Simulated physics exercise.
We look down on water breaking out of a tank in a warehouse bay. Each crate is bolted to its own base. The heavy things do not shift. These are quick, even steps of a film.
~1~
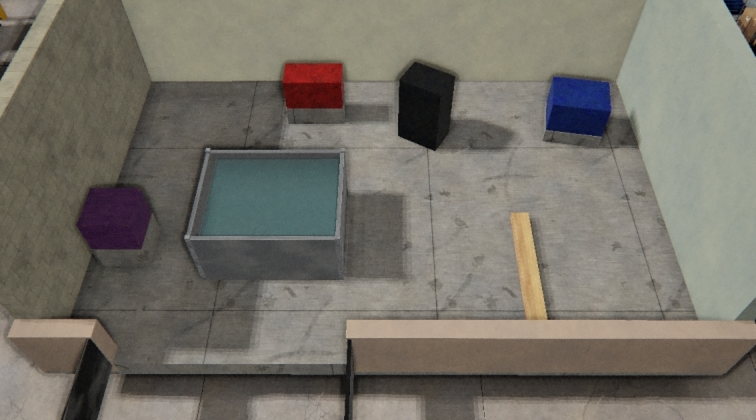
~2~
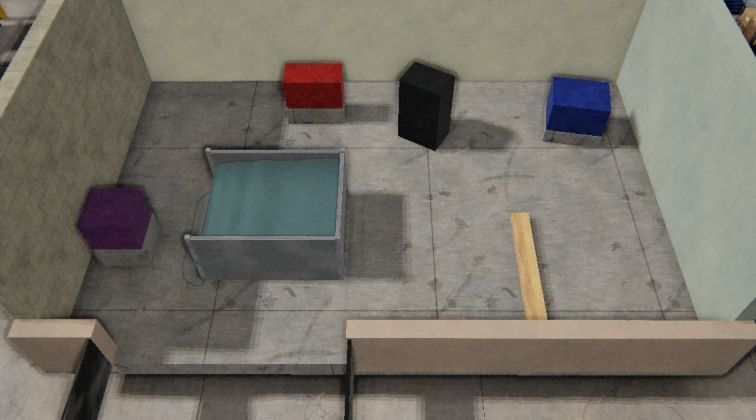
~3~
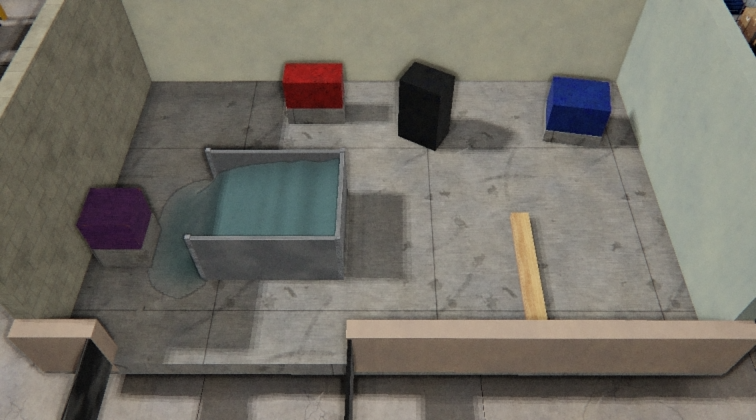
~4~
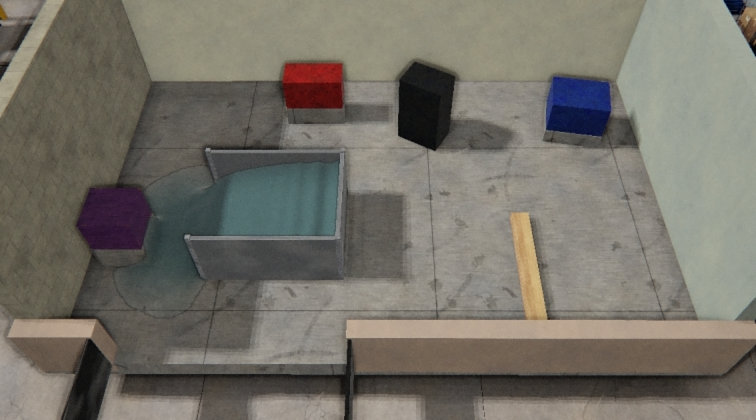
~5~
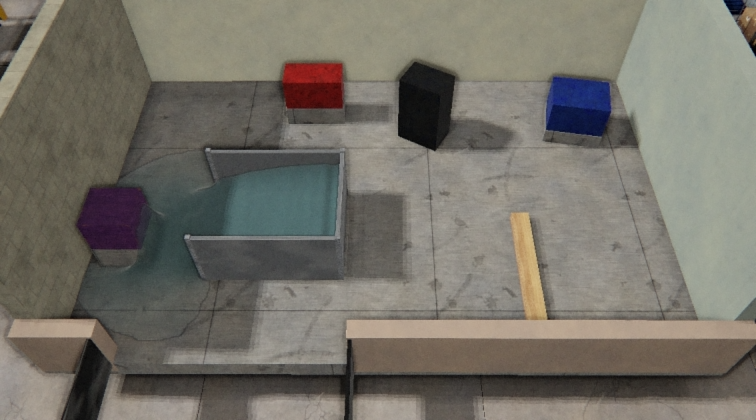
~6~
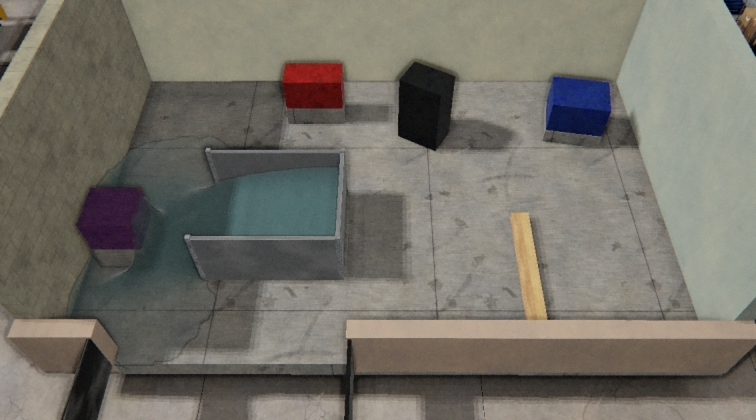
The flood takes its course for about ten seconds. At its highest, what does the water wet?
One by one: The red crate keeps dry; the blue crate keeps dry; the purple crate is soaked.
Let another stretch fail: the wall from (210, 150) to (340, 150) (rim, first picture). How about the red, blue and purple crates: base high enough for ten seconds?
My reading: Red crate ends up wet, blue crate is safe, purple crate is safe.
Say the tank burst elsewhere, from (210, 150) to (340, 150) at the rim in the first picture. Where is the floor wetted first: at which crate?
The red one.
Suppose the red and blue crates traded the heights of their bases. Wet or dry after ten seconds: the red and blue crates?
One by one: Red crate keeps dry, blue crate escapes it.
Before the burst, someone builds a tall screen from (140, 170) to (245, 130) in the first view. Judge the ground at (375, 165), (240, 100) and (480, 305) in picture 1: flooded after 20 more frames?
One after the other: Flooded, covered, dry.
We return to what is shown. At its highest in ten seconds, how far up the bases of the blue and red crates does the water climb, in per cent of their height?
Roughly 40 per cent, then 60 per cent.
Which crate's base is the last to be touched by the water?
It is the blue one.
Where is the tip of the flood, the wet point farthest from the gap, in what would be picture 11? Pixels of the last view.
I would point to (151, 86).
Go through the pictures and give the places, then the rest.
The open tank at (270, 196) is whole and still, in the first frame.
Water pours out at (212, 222) and has run to (200, 282), in the second frame.
The front is at (168, 290), out from the gap at (212, 223), in the third frame.
Water pours out at (213, 225) and has run to (134, 301), in the fourth frame.
The front is at (81, 289), out from the gap at (213, 225), in the fifth frame.
The front is at a hidden place, out from the gap at (213, 226), in the sixth frame.
A moment on, water covers 15 % of the floor; the red crate not reached, the blue crate not reached, the purple crate water round its plinth.
Next, water covers 20 % of the floor; the red crate not reached, the blue crate not reached, the purple crate water round its plinth.
Then, water covers 40 % of the floor; the red crate water round its plinth, the blue crate not reached, the purple crate water round its plinth.
Later, water covers 70 % of the floor; the red crate water round its plinth, the blue crate water round its plinth, the purple crate water round its plinth.
In the end, water covers 90 % of the floor; the red crate stayed above the water, the blue crate stayed above the water, the purple crate was topped.
